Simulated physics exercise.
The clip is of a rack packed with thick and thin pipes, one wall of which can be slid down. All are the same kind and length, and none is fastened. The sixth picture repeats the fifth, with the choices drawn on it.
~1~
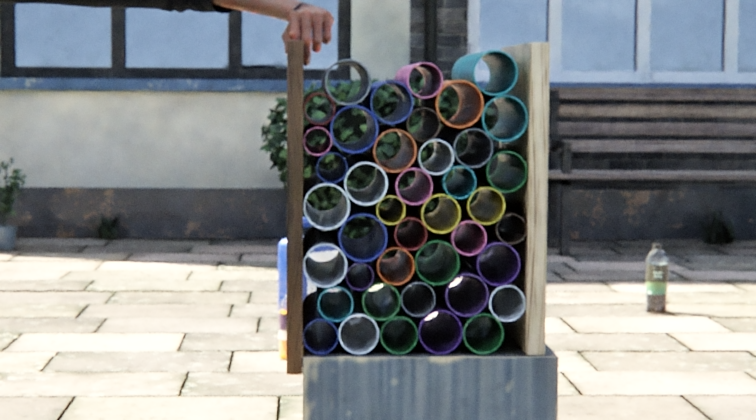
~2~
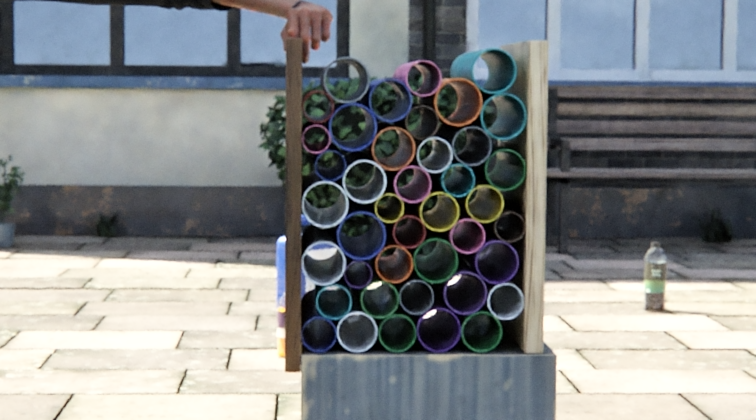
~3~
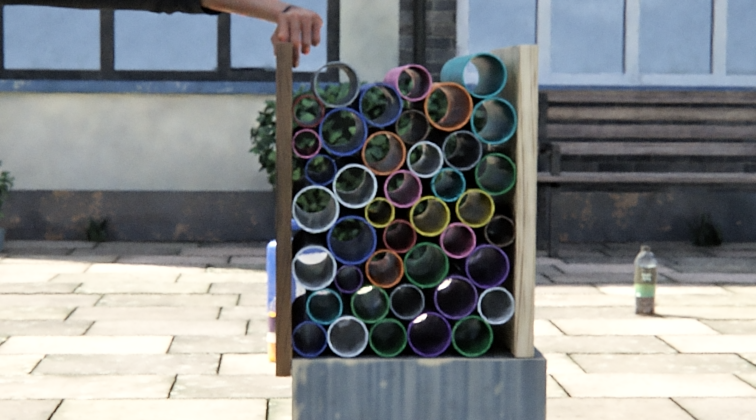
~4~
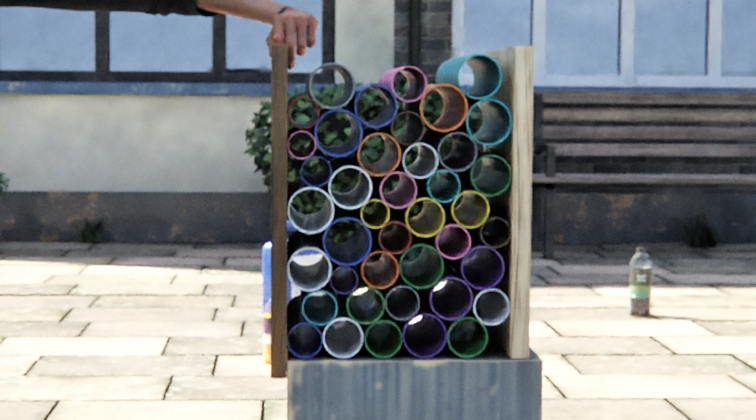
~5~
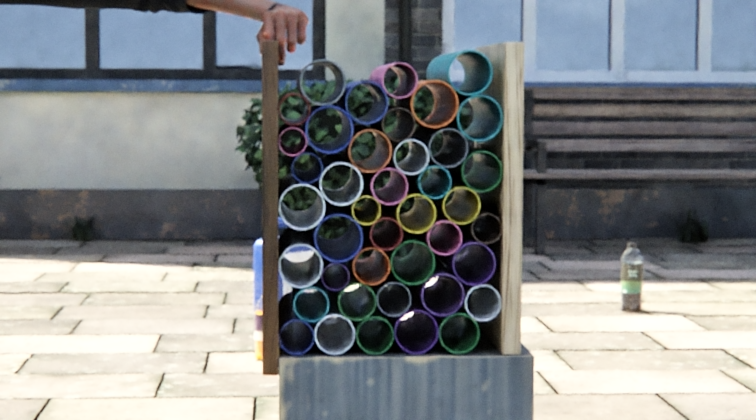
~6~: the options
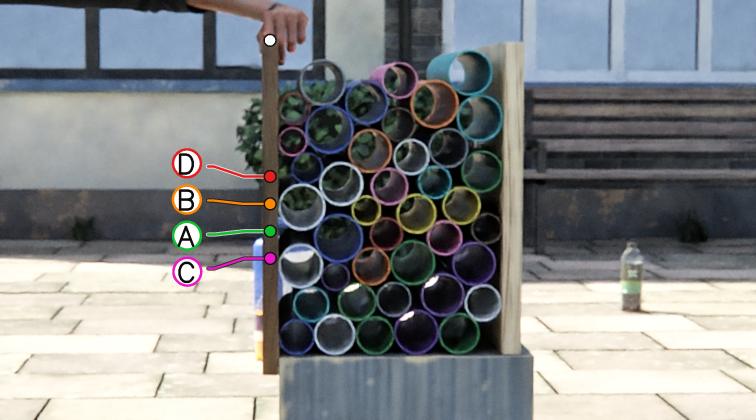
At first, a hand rests on top of the dark left side board of a rack packed with colourful thick and thin pipes, on a grey base in a paved yard. The whole view then drifts slightly, shifting everything a little to the left, while the hand, board and pipes stay in place.
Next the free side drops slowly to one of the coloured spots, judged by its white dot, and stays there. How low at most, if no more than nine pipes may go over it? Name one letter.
The last mark within the limit is A.
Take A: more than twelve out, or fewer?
It loses fewer than twelve.
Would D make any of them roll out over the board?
Yes, at D.
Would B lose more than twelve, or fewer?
Fewer than twelve.
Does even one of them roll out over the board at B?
Yes.
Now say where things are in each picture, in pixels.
The first picture shows a turquoise pipe (495, 73); side board (296, 198).
The second picture shows side board (294, 195); a blue pipe (319, 334).
The third picture shows a turquoise pipe (324, 306); a white pipe (496, 306).
The fourth picture shows a red pipe (395, 238); a yellow pipe (425, 217).
The fifth picture shows an orange pipe (370, 151); a pink pipe (292, 142).
On the marked copy, A at (270, 231); B at (270, 204); C at (270, 259); D at (270, 177); the white dot at (270, 40).
With A. Early on, top of the board (278, 121).
Further on, top of the board (278, 209).
At the end, top of the board (278, 231), seven out over the board.
As for the rest, B seven out over the board; C more than nine out over the board; D three out over the board.
